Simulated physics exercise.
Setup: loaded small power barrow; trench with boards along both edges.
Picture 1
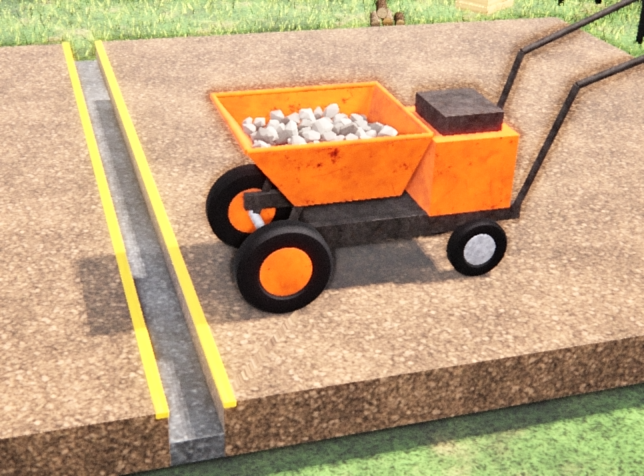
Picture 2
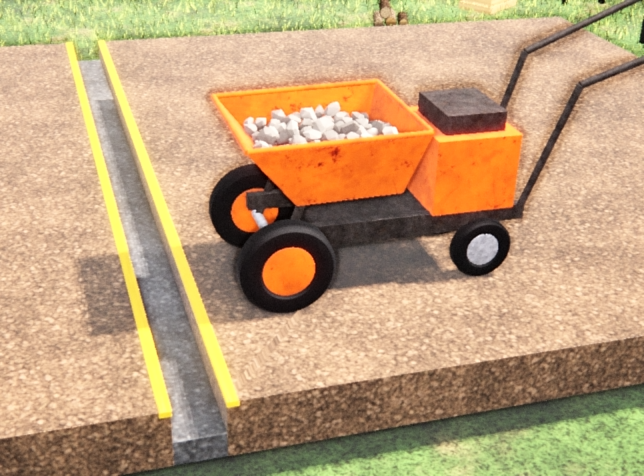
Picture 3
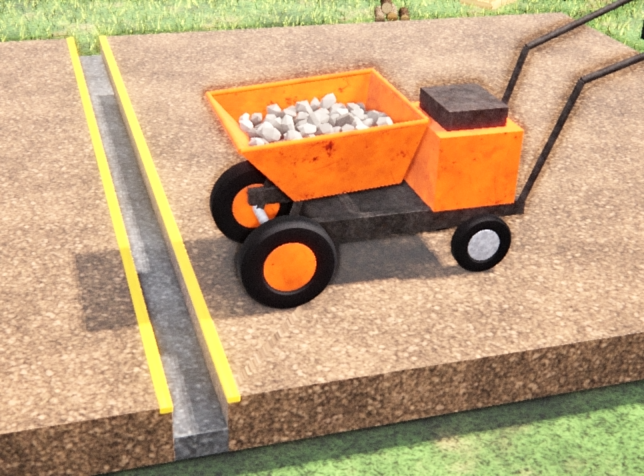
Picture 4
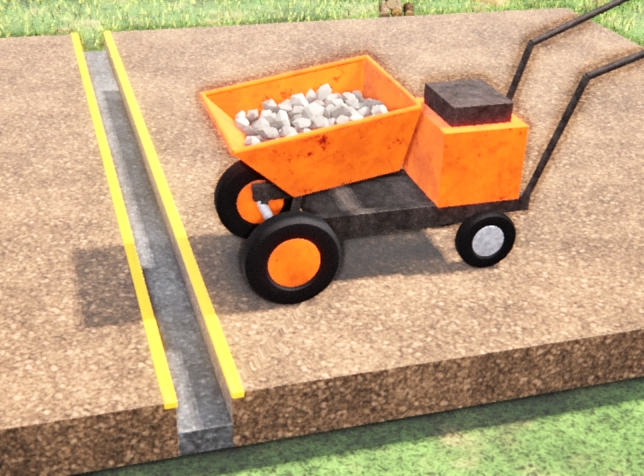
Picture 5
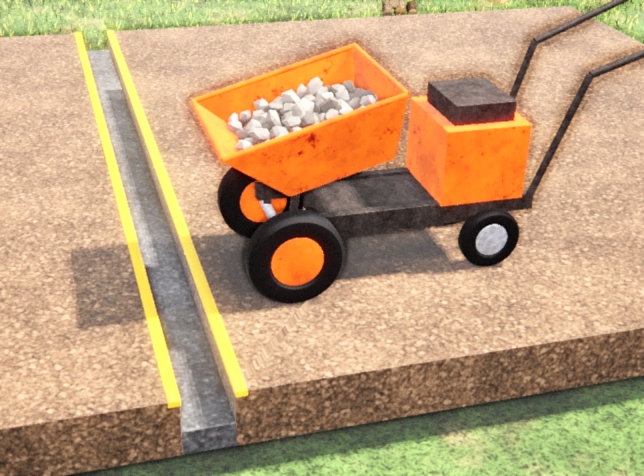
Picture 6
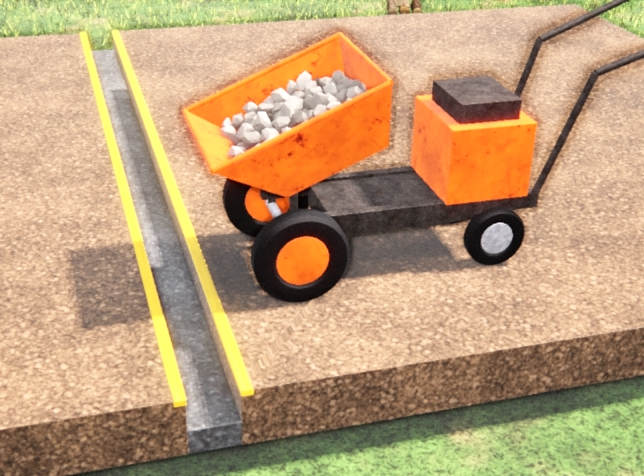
The orange skip of a small power barrow, loaded with broken stones, began level and then tilted steadily forward to the left, its back end rising, beside a narrow trench edged with yellow boards.
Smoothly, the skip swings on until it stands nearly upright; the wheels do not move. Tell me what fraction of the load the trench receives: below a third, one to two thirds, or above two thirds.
The trench receives below a third.
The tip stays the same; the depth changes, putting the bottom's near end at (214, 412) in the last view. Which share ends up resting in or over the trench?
0 %.
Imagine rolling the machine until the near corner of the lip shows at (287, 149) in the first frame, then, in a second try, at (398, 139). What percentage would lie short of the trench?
In turn 0 and 60 in a hundred.
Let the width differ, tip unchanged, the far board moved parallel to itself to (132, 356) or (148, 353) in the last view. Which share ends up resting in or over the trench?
The first try lands around 60 %, the second around 40 %.
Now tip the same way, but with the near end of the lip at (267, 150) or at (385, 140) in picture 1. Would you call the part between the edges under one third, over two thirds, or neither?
Spot 1: In the middle band. Spot 2: Under a third.
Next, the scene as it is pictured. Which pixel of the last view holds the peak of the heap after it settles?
At about (112, 256).
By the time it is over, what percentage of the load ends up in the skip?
Roughly 25 percent.
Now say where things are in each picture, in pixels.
In the first frame, lip of the skip at (247, 152), level; top of the load at (323, 139), broken stones; first edge of the trench at (212, 353); far edge at (149, 362), the trench under half as wide as the skip, and about half as deep as wide.
In the second frame, lip of the skip at (248, 153), tipped barely; top of the load at (342, 141).
In the third frame, lip of the skip at (241, 151), tipped barely; top of the load at (338, 134).
In the fourth frame, lip of the skip at (234, 153), tipped a little; top of the load at (338, 113).
In the fifth frame, lip of the skip at (223, 160), tipped clearly; top of the load at (335, 113).
In the sixth frame, lip of the skip at (213, 171), tipped clearly; top of the load at (330, 102); first edge of the trench at (229, 342); far edge at (167, 351).
Soon, skip tipped steeply; all in the skip.
A while on, skip tipped right over; about half in the skip; a stray few in or heaped over the trench; about half beyond it.
Towards the end, skip tipped right over; about a quarter in the skip; a stray few in or heaped over the trench; most beyond it.
Finally, skip tipped right over; about a quarter in the skip; a stray few in or heaped over the trench; most beyond it.
